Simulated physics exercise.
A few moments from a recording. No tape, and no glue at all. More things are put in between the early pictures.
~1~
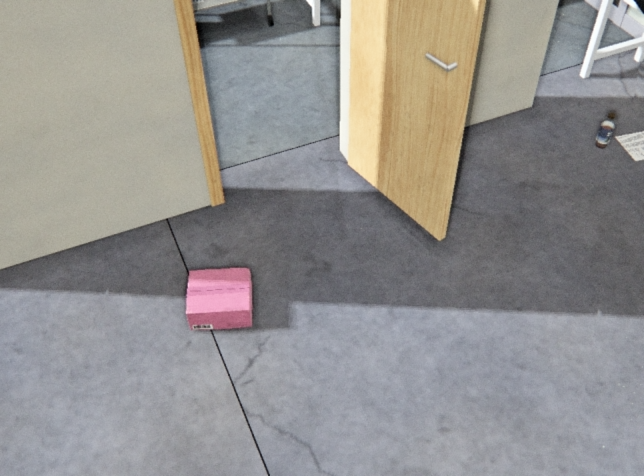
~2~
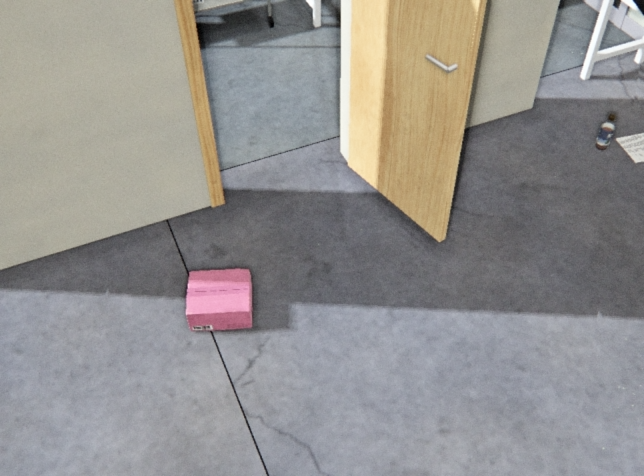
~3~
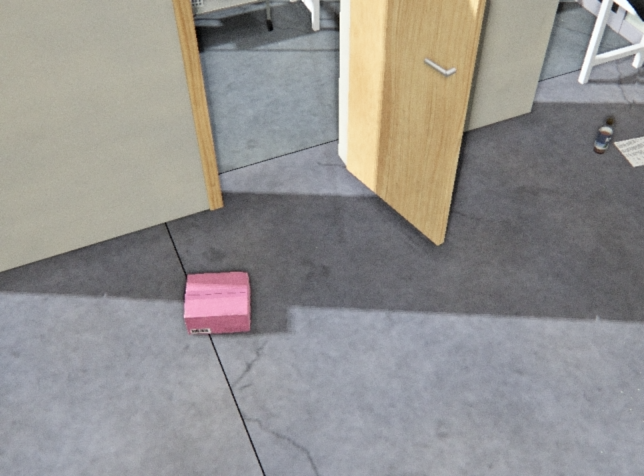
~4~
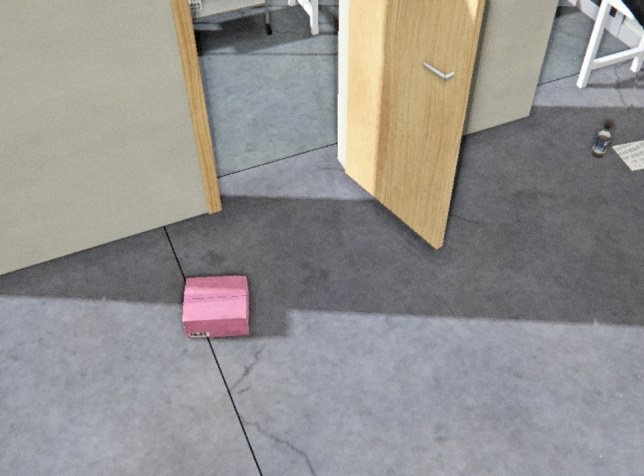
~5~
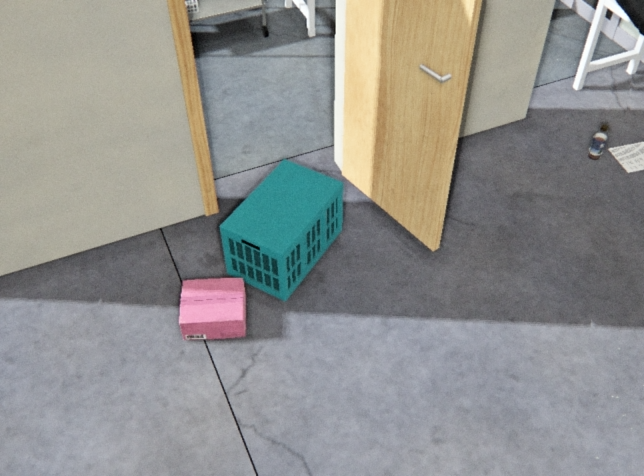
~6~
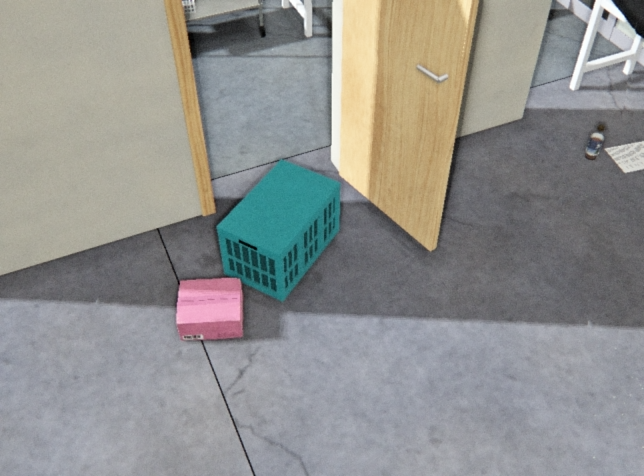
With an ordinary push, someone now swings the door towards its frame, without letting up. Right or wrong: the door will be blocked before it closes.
Right.
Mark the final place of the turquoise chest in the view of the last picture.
The object finishes roughly at pixel (263, 228).
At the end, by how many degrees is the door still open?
Some 45° open.
Then, 0.60 s later than the last frame, door at 75°.
Then, 1.00 s later than the last frame, door at 59°; turquoise chest moved a little near (273, 229).
When it is over, door at 47°; both as before. End places, in pixels of the last picture, turquoise chest near (263, 228).
